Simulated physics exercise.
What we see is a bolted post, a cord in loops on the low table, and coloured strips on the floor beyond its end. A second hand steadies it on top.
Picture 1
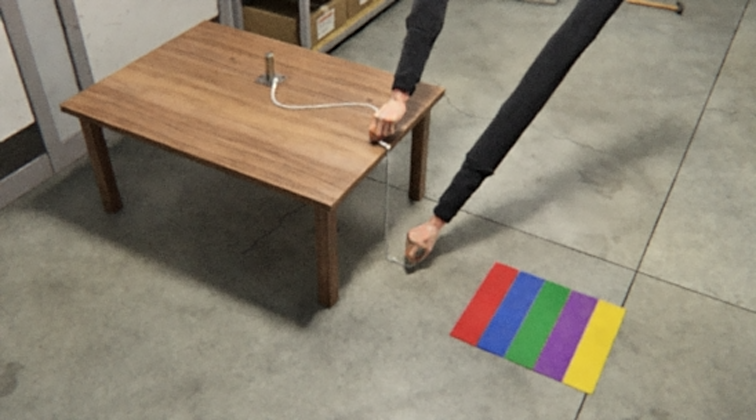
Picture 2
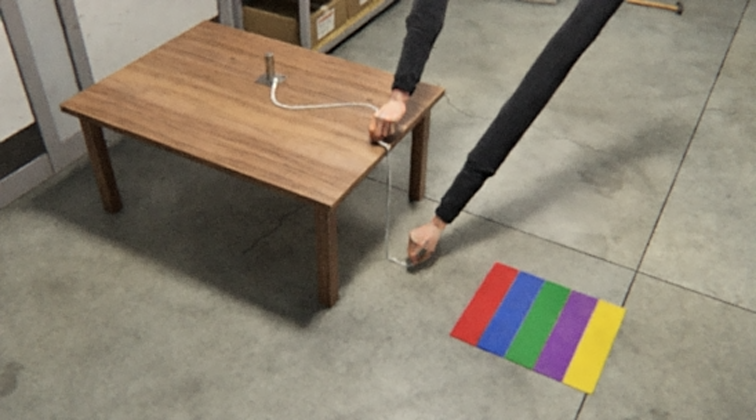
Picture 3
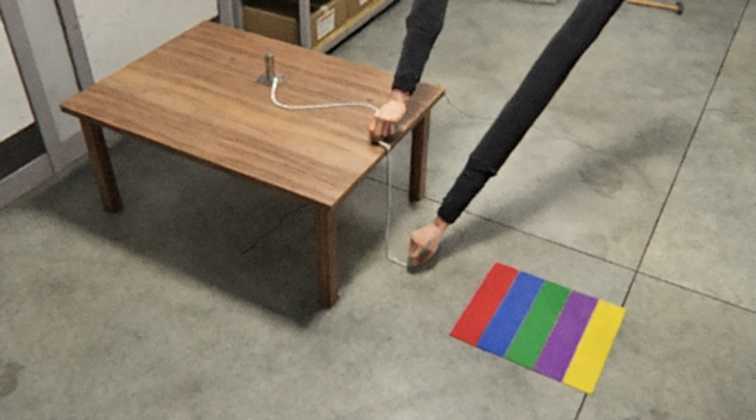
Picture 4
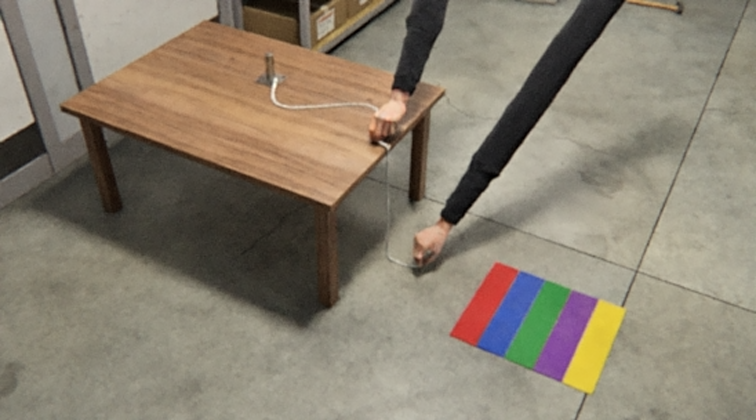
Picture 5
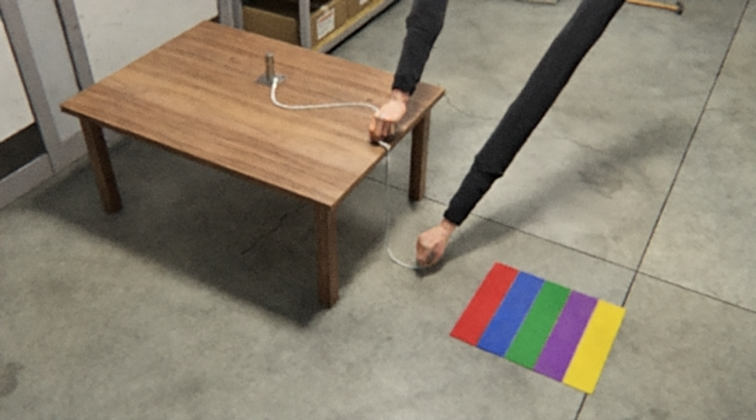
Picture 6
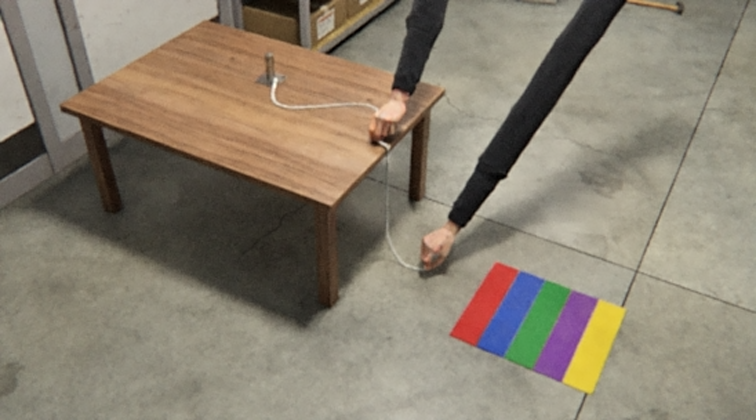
A hand near the floor drawing the end of a white cord slightly right, while another hand rests at the wooden table's edge.
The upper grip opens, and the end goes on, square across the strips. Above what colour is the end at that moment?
The end stops over the purple strip.
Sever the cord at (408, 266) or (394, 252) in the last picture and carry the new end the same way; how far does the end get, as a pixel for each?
Try by try, around (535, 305) and (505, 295).
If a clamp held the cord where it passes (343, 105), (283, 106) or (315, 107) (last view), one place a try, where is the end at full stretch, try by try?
Near (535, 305), (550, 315) and (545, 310).
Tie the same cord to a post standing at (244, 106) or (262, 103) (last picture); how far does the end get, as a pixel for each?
Try by try, around (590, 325) and (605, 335).
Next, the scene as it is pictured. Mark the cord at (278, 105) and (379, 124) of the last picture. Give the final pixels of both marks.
About (310, 97), and the other about (410, 152).
Soon after, end near (523, 303); over blue.
After that, end near (554, 315); over green.
At the stop, end near (573, 322); over purple. It gets as far as the purple strip.
